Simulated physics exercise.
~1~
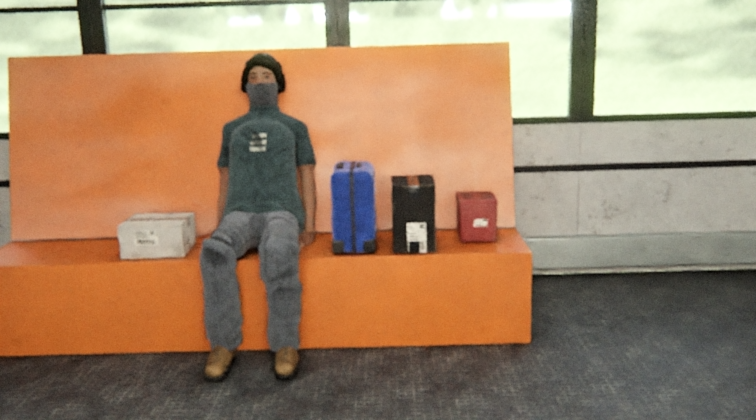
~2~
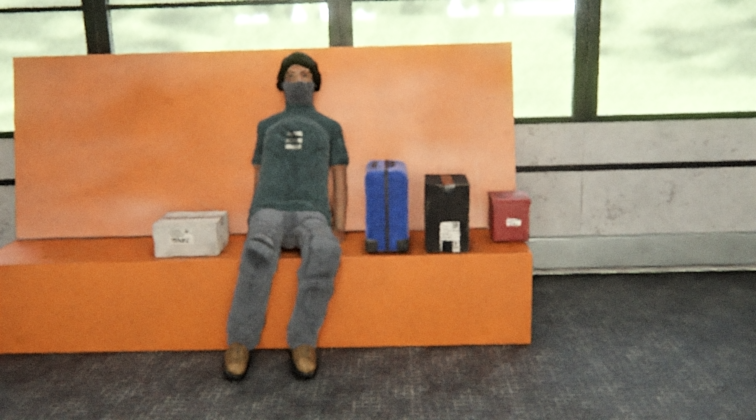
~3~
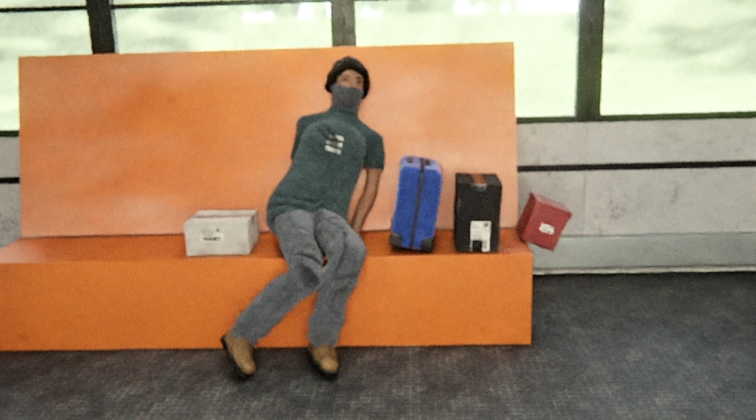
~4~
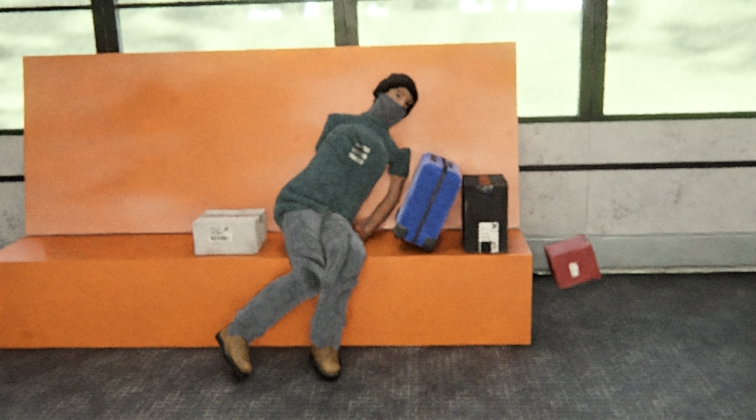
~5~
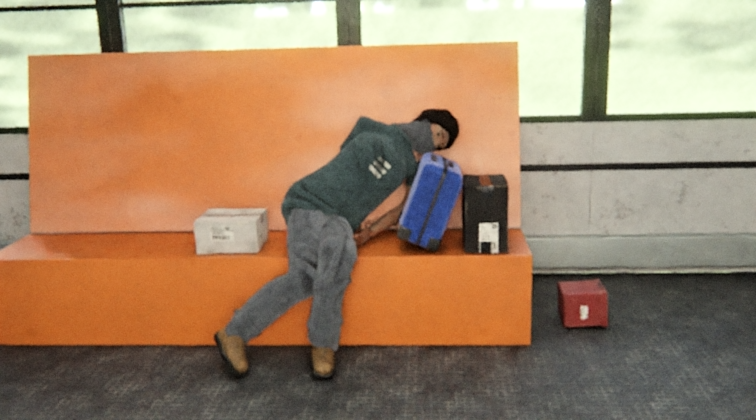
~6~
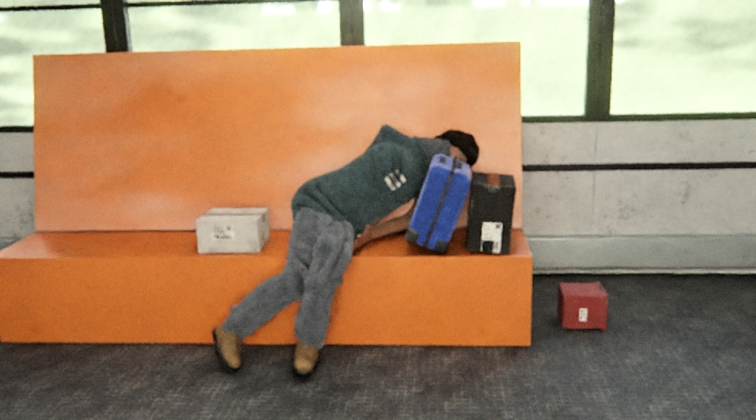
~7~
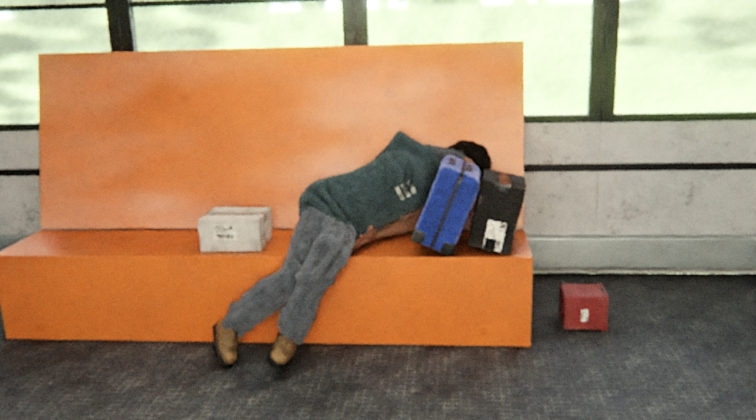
Masked man sliding right along an orange bench and slumping onto a blue suitcase, leaning it against a black case as a red box falls off.
